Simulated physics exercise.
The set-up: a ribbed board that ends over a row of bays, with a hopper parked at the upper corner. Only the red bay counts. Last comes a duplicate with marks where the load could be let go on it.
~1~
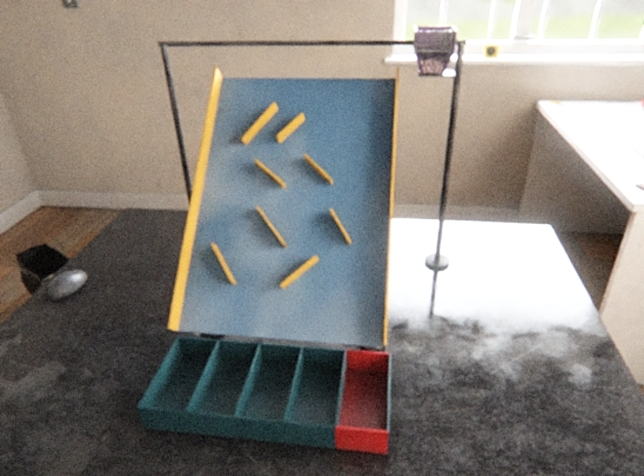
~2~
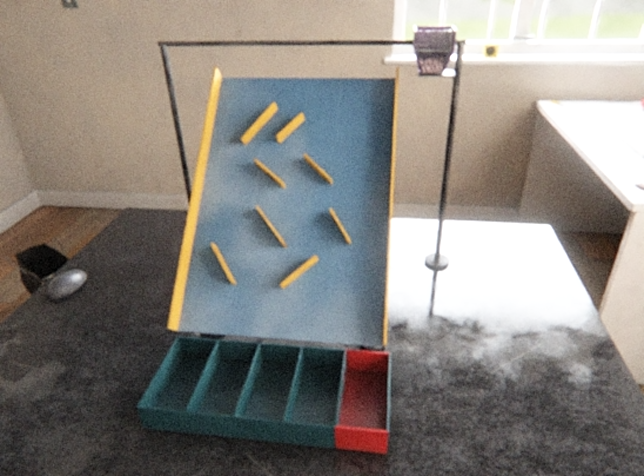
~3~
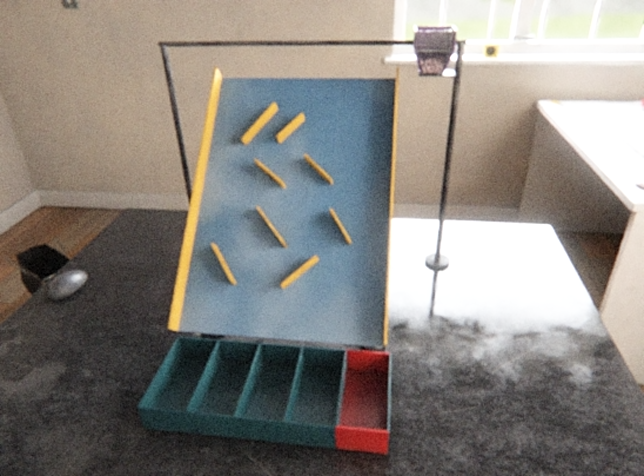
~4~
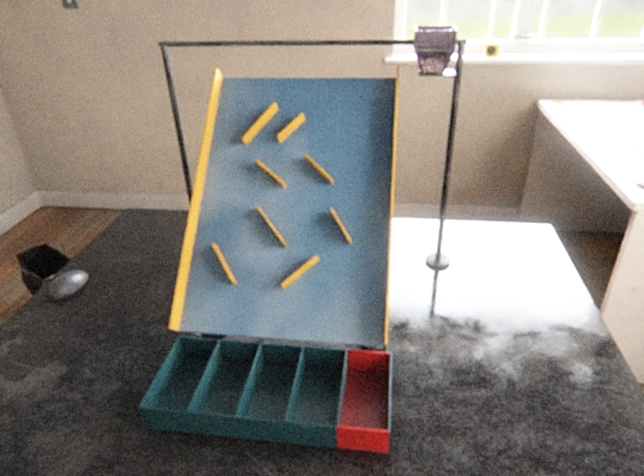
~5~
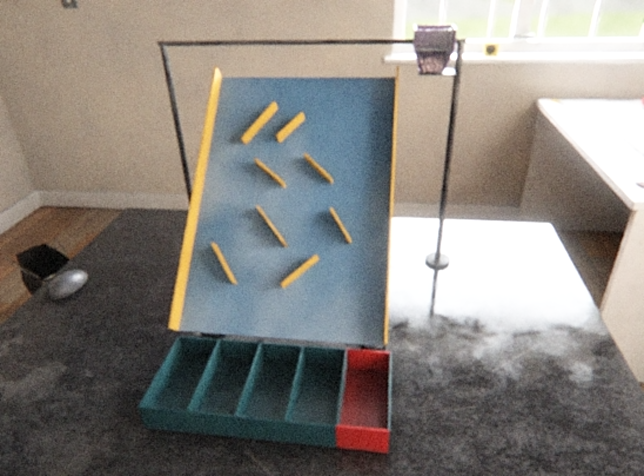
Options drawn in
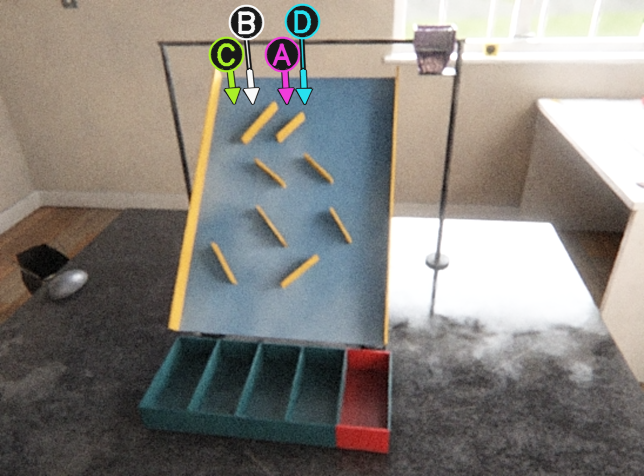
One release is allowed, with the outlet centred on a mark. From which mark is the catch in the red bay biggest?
Best: D.
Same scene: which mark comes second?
That would be A.
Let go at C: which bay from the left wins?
It is the first one.
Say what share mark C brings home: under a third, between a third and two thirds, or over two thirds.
Under a third.
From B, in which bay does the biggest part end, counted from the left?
It is the first one.
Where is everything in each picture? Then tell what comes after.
Hopper near (432, 64), sugar pearls, door shut, in the first picture.
Ribs (242, 139) to (275, 102), (276, 137) to (302, 113), (254, 159) to (282, 183), in the second picture.
Ribs (305, 154) to (331, 179), (257, 206) to (284, 244), (330, 208) to (349, 240), in the third picture.
Ribs (212, 243) to (233, 282), (281, 285) to (317, 256), in the fourth picture.
Red bay near (362, 437), number 5 of 5 from the left, in the fifth picture.
On the marked copy, mark A meets the board at (286, 98); mark B meets the board at (252, 98); mark C meets the board at (233, 98); mark D meets the board at (304, 98).
Choosing A, a small share in the red bay, close to two thirds in other bays, close to a quarter outside the box.
Choosing B, none at all in the red bay, the bulk in other bays, close to a quarter outside the box.
Choosing C, none at all in the red bay, the bulk in other bays, close to a quarter outside the box.
Choosing D, close to a third in the red bay, close to a third in other bays, close to a quarter outside the box.
